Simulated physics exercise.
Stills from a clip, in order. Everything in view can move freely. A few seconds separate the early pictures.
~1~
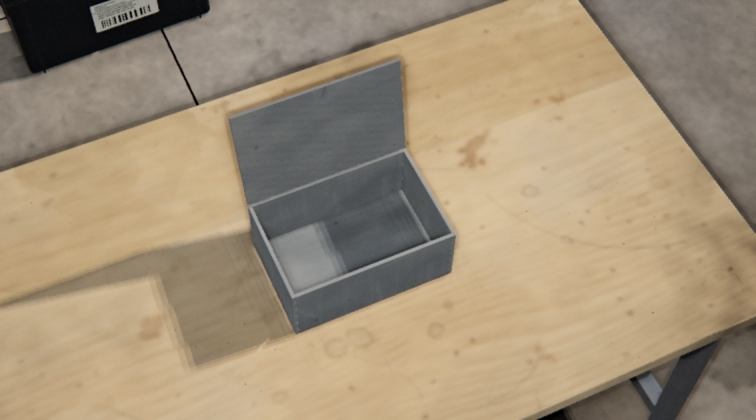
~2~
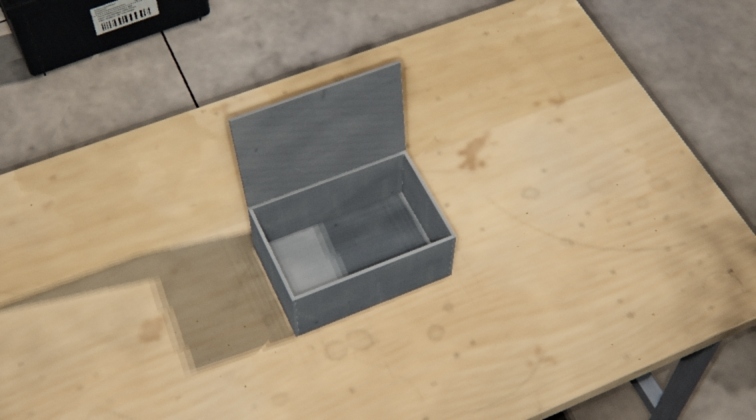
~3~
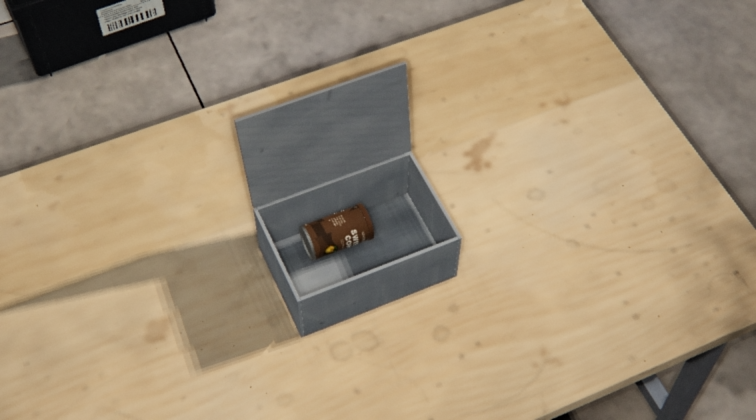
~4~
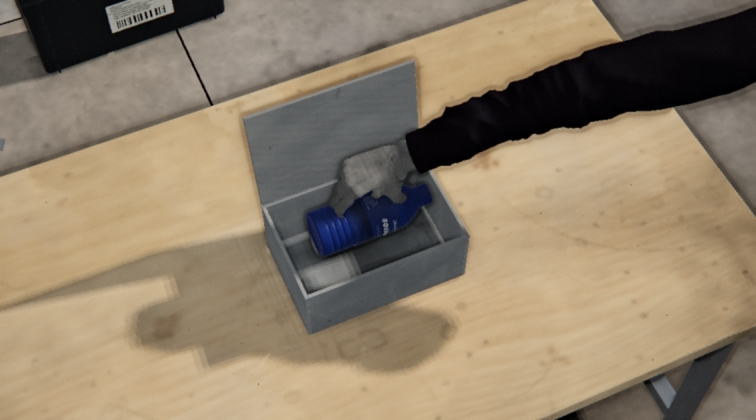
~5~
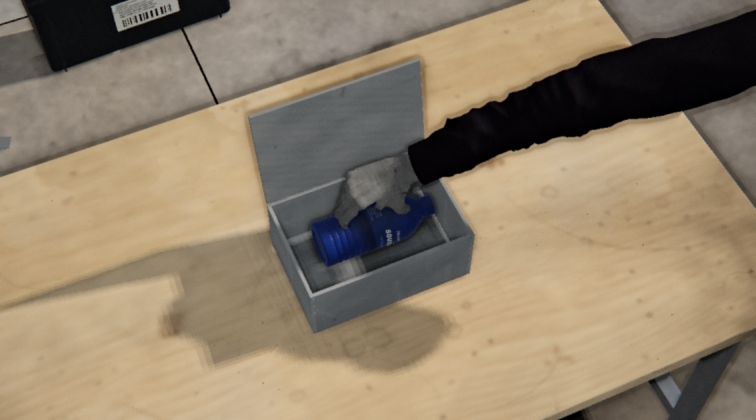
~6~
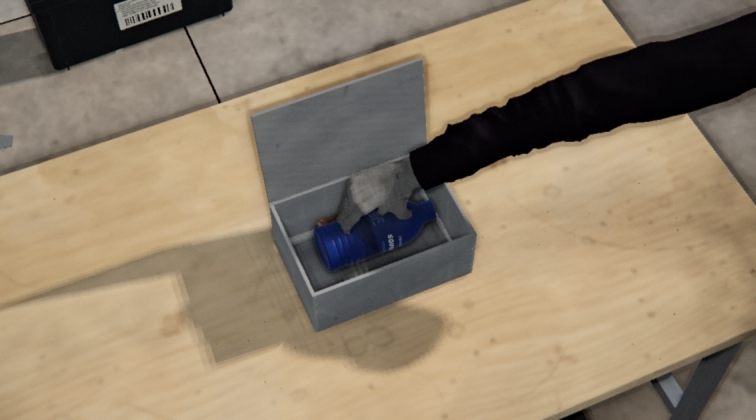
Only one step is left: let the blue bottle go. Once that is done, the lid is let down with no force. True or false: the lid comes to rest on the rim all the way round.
True.
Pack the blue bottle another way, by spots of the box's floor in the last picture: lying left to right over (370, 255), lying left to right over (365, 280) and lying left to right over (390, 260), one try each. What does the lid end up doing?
Try 1: Lid shut; try 2: Lid shut; try 3: Lid shut.
Then, 0.50 s later than the last frame, blue bottle moved about its own width near (384, 268).
Then, 1.60 s later than the last frame, lid 58° above the rim; blue bottle moved about its own width near (380, 261).
Then, 2.00 s later than the last frame, lid 22° above the rim; blue bottle moved about its own width near (379, 260).
When it is over, lid shut; moved from the start, blue bottle; brown tin as before. End places, in pixels of the last picture, blue bottle near (379, 259).
